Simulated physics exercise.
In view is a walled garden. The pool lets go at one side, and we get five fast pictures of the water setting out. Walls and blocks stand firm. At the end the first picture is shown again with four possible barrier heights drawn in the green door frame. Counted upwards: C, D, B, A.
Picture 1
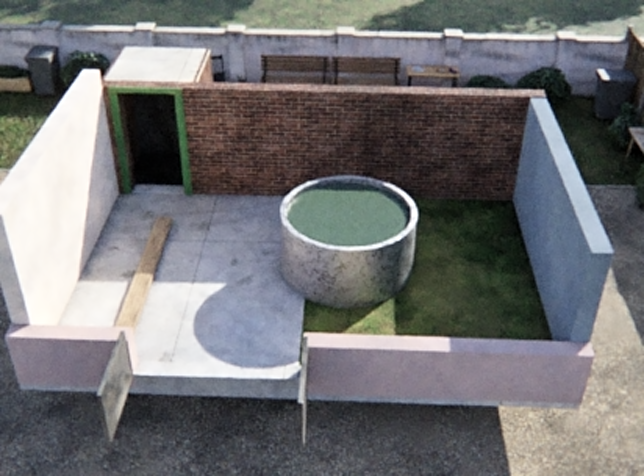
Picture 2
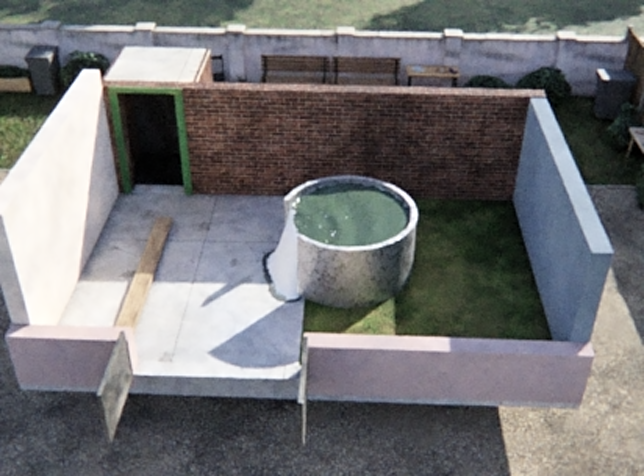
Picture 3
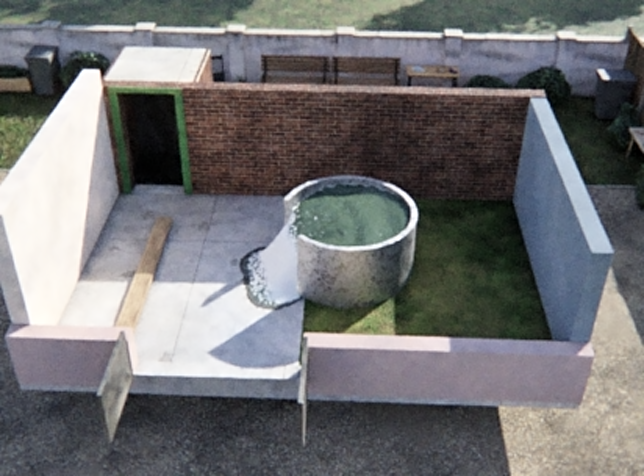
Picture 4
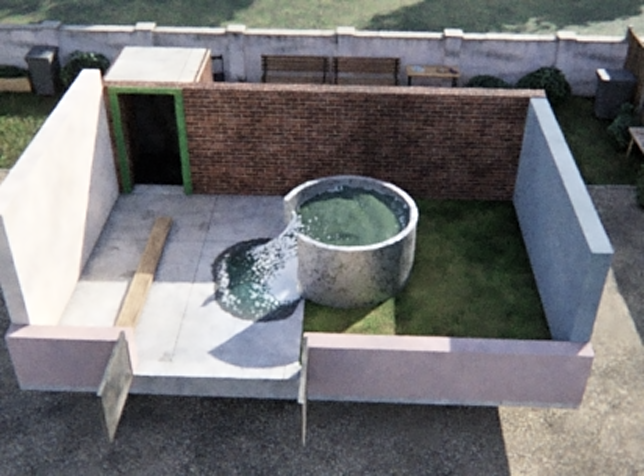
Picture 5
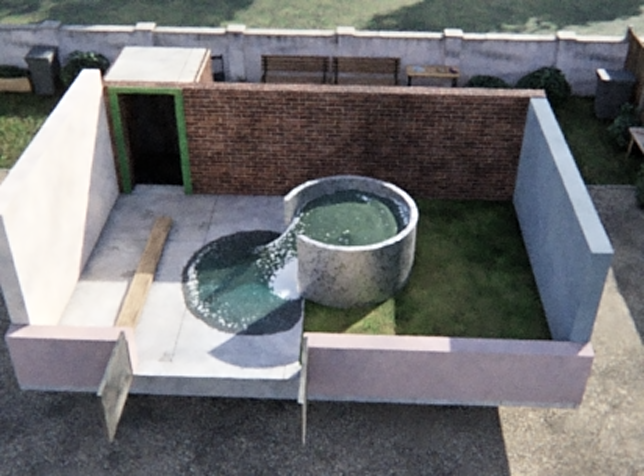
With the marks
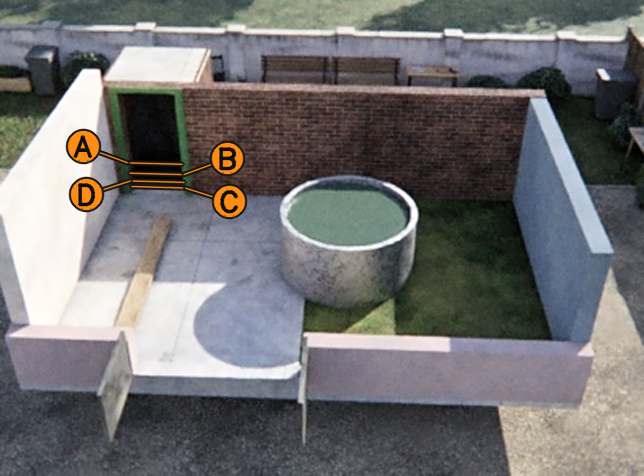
The footage shows a walled garden with a round pool of still green water; water then pours over the pool's left rim onto the pale paving, spreading in a widening, foam-edged puddle toward a wooden plank on the left.
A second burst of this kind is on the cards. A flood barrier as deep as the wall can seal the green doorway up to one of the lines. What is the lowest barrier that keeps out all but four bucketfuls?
I would pick height D.
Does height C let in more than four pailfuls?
Yes, it does.
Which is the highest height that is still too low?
The answer is C.
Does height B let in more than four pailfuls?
No, not at all.
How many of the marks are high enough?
Three.
In orange, A at (155, 163); B at (156, 173); C at (158, 187); D at (157, 181); from the bottom up C, D, B, A.
With A, nothing gets over.
With B, nothing gets over.
With C, about 11 bucketfuls get in.
With D, a bucket or two gets in.
